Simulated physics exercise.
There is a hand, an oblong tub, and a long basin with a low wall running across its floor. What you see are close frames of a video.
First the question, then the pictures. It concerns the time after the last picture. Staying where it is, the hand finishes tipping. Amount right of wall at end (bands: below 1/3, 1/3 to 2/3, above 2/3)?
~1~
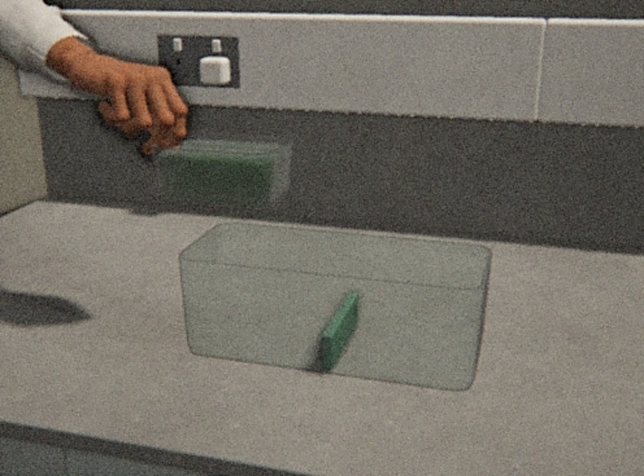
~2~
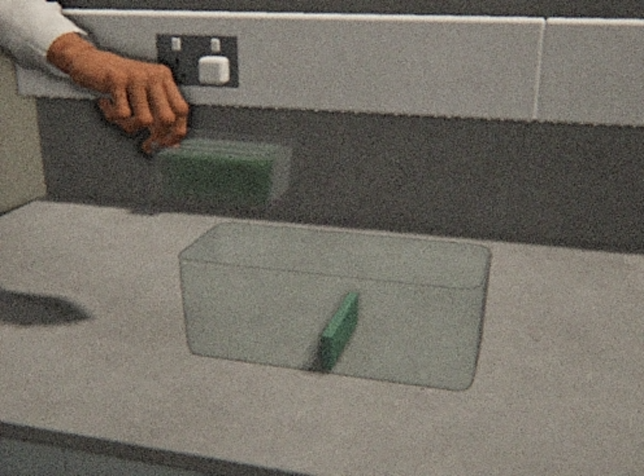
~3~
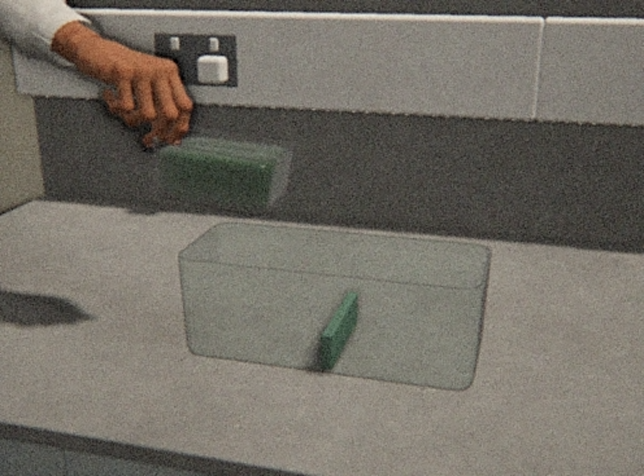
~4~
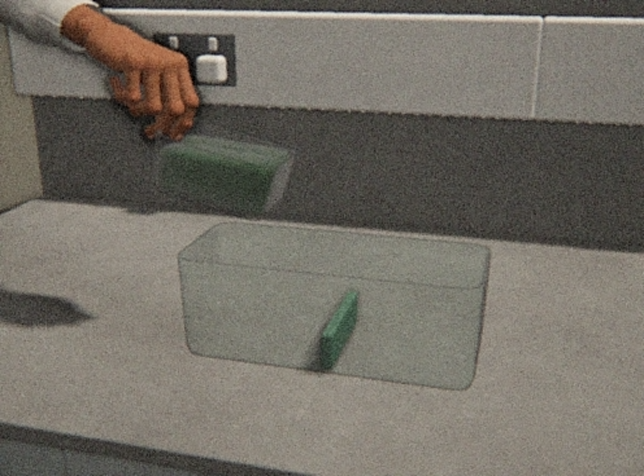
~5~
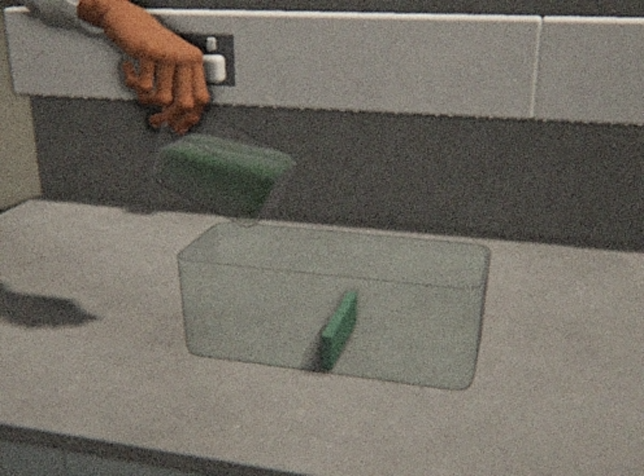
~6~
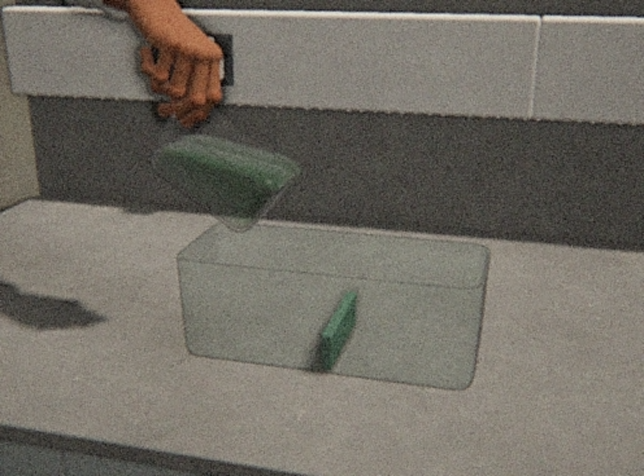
Below 1/3.
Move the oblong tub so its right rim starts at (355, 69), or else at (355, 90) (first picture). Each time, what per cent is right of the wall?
It would come to near 75 per cent, and then near 80 per cent.
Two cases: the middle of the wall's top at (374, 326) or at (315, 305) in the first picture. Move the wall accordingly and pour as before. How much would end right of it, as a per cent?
About 25 % and 55 %.
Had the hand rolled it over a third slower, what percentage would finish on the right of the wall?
Roughly 35 per cent ends up there.
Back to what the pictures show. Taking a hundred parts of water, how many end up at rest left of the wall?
About 75 per cent.
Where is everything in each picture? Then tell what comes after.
In the first picture, it leans 0°; its right rim is at (283, 147); the water meets the walls at (172, 147) and (283, 154); the long basin's rim runs from (199, 241) to (487, 269); the wall's top is at (341, 315).
In the second picture, it leans 2°; its right rim is at (284, 149); the water meets the walls at (172, 145) and (283, 154).
In the third picture, it leans 6°; its right rim is at (285, 154); the water meets the walls at (173, 143) and (284, 156).
In the fourth picture, it leans 13°; its right rim is at (287, 162); the water meets the walls at (174, 142) and (286, 159).
In the fifth picture, it leans 23°; its right rim is at (287, 173); the water meets the walls at (174, 142) and (290, 167); 2 per cent is over the edge.
In the sixth picture, it leans 34°; its right rim is at (286, 186); the water meets the walls at (172, 141) and (280, 169); 7 per cent is over the edge.
A moment on, the oblong tub is tipped on its side and 17 per cent is still to pour, 51 is left of the wall and 11 right of it.
Next, the oblong tub is tipped on its side and 3 per cent is still to pour, 75 is left of the wall and 17 right of it.
Then the oblong tub is tipped on its side and 0 per cent is still to pour, 76 is left of the wall and 19 right of it.
Later the oblong tub is tipped on its side and 0 per cent is still to pour, 77 is left of the wall and 19 right of it.
At rest 77 per cent lies left of the wall, 19 right of it and 4 outside.
